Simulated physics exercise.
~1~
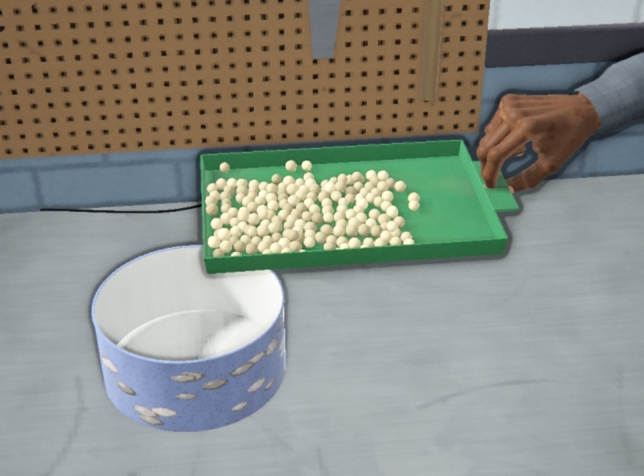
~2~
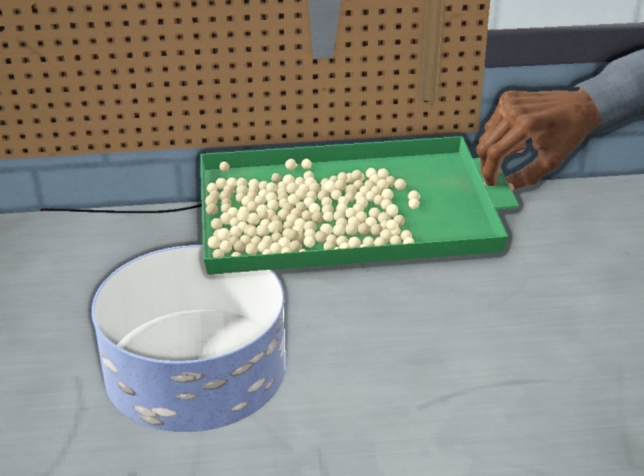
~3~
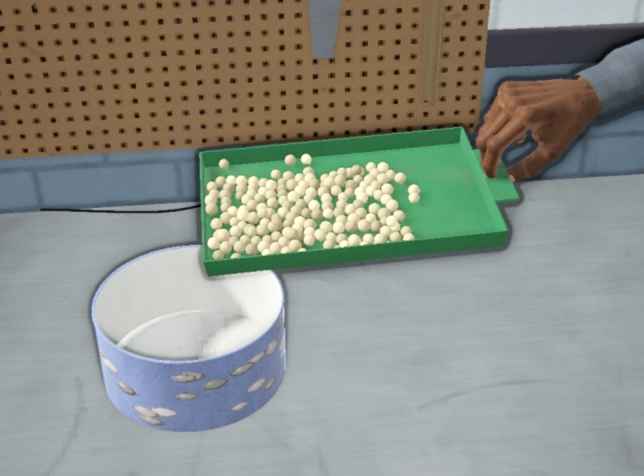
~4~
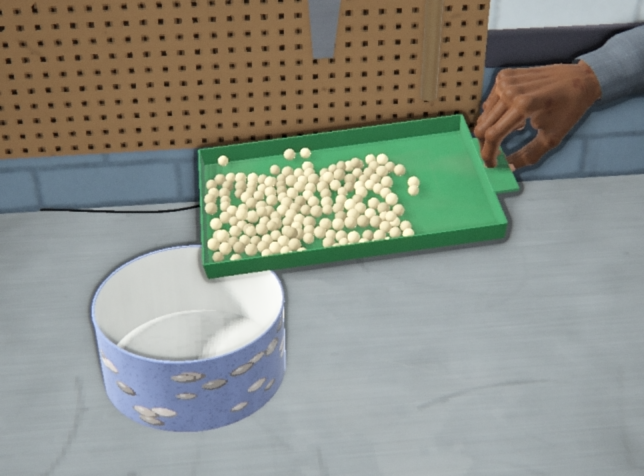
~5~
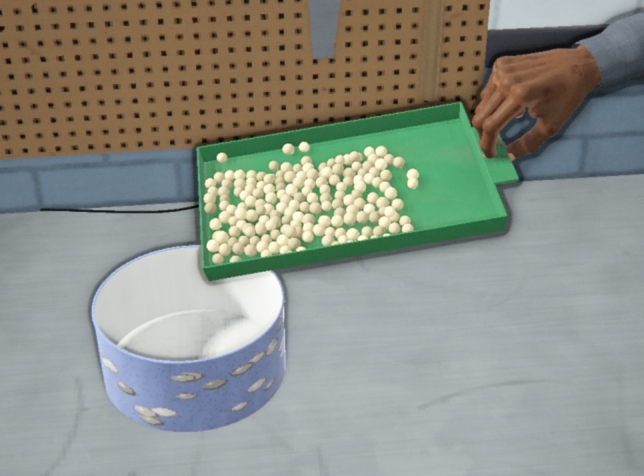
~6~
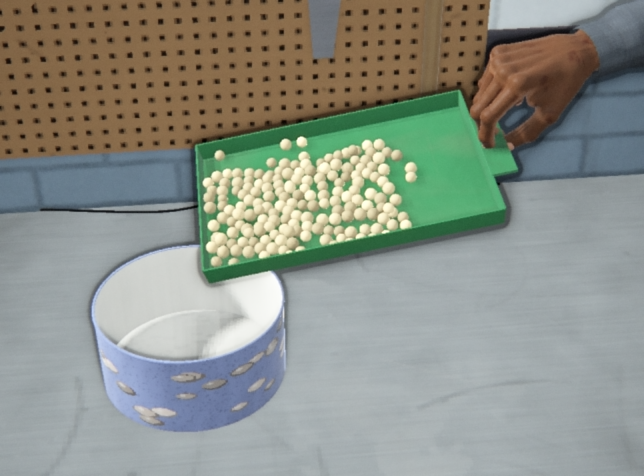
In the video, a hand at the right holds a green rimmed tray of small round, cream-coloured nuts beside a blue and white pot, then gradually raises the tray's right end, tilting it toward the left while the nuts barely shift.
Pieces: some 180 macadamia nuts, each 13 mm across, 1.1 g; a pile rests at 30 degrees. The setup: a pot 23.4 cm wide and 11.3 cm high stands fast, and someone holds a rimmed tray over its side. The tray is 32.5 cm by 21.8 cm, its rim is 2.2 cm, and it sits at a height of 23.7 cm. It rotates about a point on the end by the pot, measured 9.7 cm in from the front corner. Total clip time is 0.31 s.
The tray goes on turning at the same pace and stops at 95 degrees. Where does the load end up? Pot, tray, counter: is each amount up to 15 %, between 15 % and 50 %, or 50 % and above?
Pot: Between 15 % and 50 %; tray: Up to 15 %; counter: 50 % and above.
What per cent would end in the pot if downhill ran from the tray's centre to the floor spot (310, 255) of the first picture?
I'd say close to 35 %.
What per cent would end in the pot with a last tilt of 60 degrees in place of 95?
Around 0 per cent, then.
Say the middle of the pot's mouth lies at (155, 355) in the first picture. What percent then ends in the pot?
Close to 100 in a hundred.
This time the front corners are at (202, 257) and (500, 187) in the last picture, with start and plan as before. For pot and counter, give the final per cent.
In the pot: 85 per cent; on the counter: 15 per cent.
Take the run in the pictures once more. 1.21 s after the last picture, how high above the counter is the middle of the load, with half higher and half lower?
Roughly 30 centimetres.
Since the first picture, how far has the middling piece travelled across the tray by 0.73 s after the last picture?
Displacement on the tray: Roughly 2 cm.
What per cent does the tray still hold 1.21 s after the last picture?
100 %, give or take.
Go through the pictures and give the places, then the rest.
In the first picture, tray tilt 0 degrees, front corners at (207, 257) and (504, 237); middle of the pieces at (307, 217); pot at (189, 299).
In the second picture, tray tilt 1 degrees, front corners at (206, 258) and (504, 235); middle of the pieces at (307, 216).
In the third picture, tray tilt 3 degrees, front corners at (206, 260) and (504, 229), lowest corner left front; middle of the pieces at (307, 213).
In the fourth picture, tray tilt 7 degrees, front corners at (206, 263) and (504, 222), lowest corner left front; middle of the pieces at (306, 210).
In the fifth picture, tray tilt 10 degrees, front corners at (205, 266) and (504, 214), lowest corner left front; middle of the pieces at (305, 207).
In the sixth picture, tray tilt 13 degrees, front corners at (205, 269) and (503, 207), lowest corner left front; middle of the pieces at (303, 205); pot at (189, 299).
Then, 0.73 s after the last picture, tilt 52 degrees; the tray holds 100 %, the pot 0 %.
Then, 1.21 s after the last picture, tilt 77 degrees; the tray holds 100 %, the pot 0 %.
Then, 1.77 s after the last picture, tilt 95 degrees; the tray holds 10 %, the pot 35 %.
In the end, pot 45 %, tray 0 %, counter 55 %.
